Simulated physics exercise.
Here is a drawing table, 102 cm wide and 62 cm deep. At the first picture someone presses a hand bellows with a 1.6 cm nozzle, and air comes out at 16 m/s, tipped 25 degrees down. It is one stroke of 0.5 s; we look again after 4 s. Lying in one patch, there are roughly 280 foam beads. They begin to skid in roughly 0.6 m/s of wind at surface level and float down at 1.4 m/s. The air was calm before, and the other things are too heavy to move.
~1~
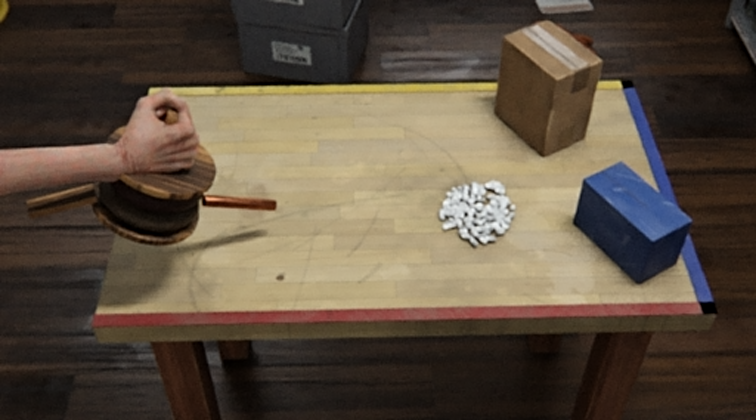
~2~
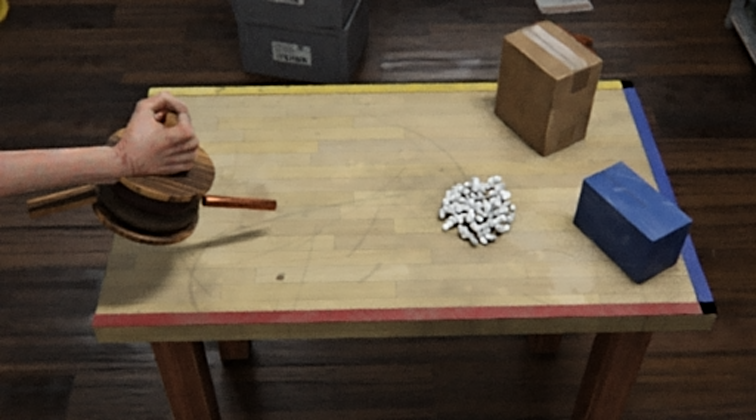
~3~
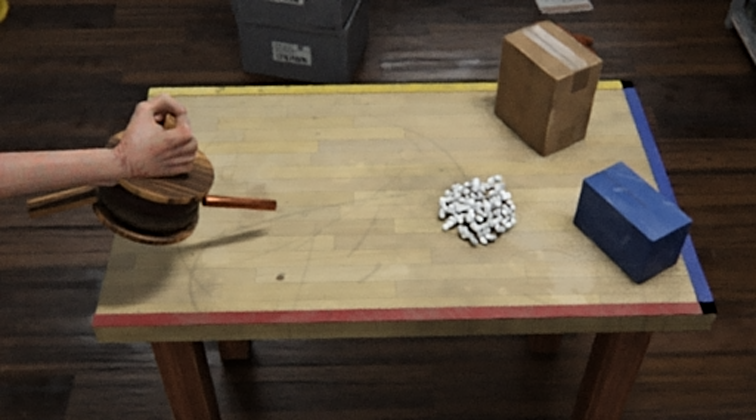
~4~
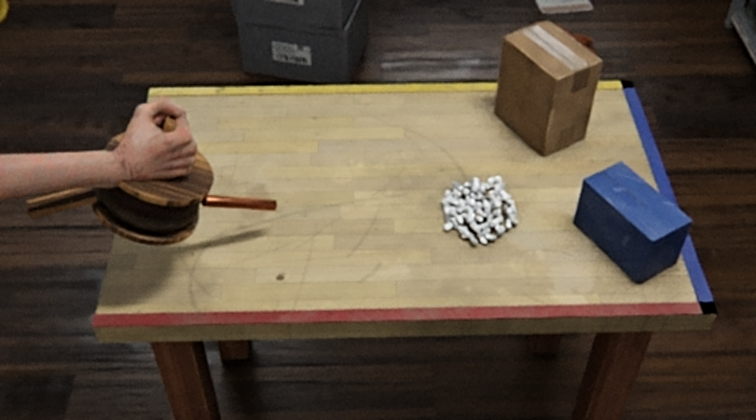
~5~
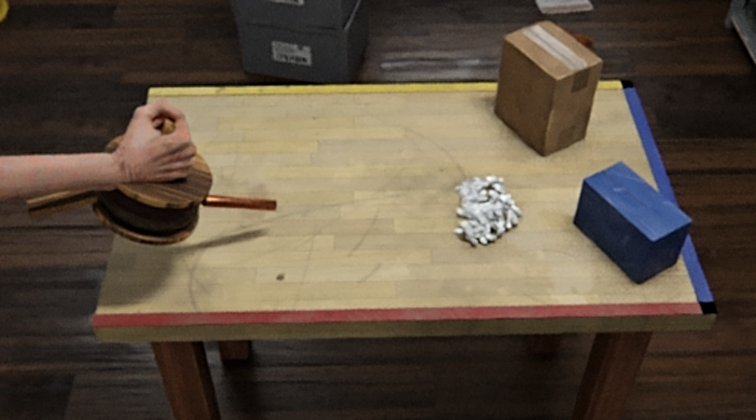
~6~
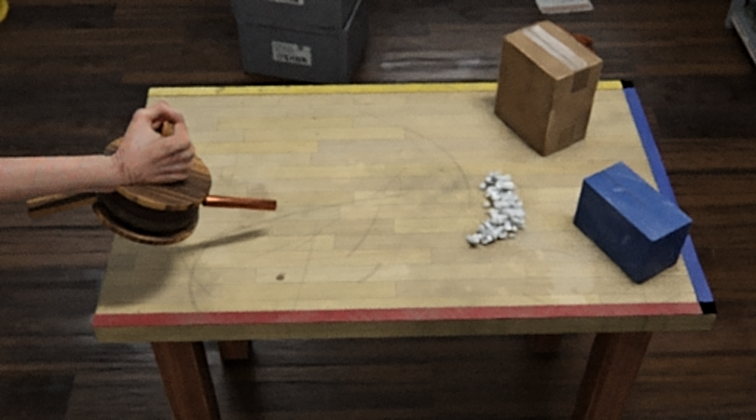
A hand holds a wooden bellows as a patch of white beads shifts slightly right.
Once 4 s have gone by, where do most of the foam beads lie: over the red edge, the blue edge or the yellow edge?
Blue.
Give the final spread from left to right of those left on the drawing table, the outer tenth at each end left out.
Around 20 cm.
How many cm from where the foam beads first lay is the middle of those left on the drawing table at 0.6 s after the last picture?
Roughly 20 cm.
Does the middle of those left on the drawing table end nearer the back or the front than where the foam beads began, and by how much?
The middle moved forwards, roughly 10 cm.
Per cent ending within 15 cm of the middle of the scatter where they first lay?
Roughly 0 per cent.
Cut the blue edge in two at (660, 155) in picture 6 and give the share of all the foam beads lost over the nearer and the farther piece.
I'd put near 50 percent on the nearer stretch and close to 10 percent on the farther one.
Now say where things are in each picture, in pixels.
In the first frame, the middle of the foam beads is near (479, 210), none has stirred yet and the mouth of the hand bellows is at (275, 205).
In the second frame, the middle of the foam beads is near (476, 210), none has stirred yet, the red edge is centred on (407, 321), the yellow edge is centred on (392, 85) and the blue edge is centred on (669, 183).
In the third frame, the middle of the foam beads is near (479, 210), none has stirred yet, the top of a block is at (637, 199) and the top of a box is at (553, 48).
In the fourth frame, the middle of the foam beads is near (479, 210) and none has stirred yet.
In the fifth frame, the middle of the foam beads is near (481, 210), the farthest in sight from the hand bellows is at (519, 214) and about 25 % have left their places.
In the sixth frame, the middle of the foam beads is near (504, 214), the farthest in sight from the hand bellows is at (523, 214) and about 70 % have left their places.
Then, 0.6 s after the last picture, 0 % are over the red edge, 0 % over the yellow edge and 53 % over the blue edge; the middle of those left on the top is near (588, 242); 26 % are gone or lie where they will stay.
Then, 1.0 s after the last picture, 1 % are over the red edge, 0 % over the yellow edge and 57 % over the blue edge; the middle of those left on the top is near (604, 252); 86 % are gone or lie where they will stay.
Then, 2.0 s after the last picture, 2 % are over the red edge, 0 % over the yellow edge and 57 % over the blue edge; the middle of those left on the top is near (604, 252); 100 % are gone or lie where they will stay.
Then, 3.8 s after the last picture, at the end, 2 % are over the red edge, 0 % over the yellow edge and 57 % over the blue edge; the middle of those left on the top is near (604, 252).
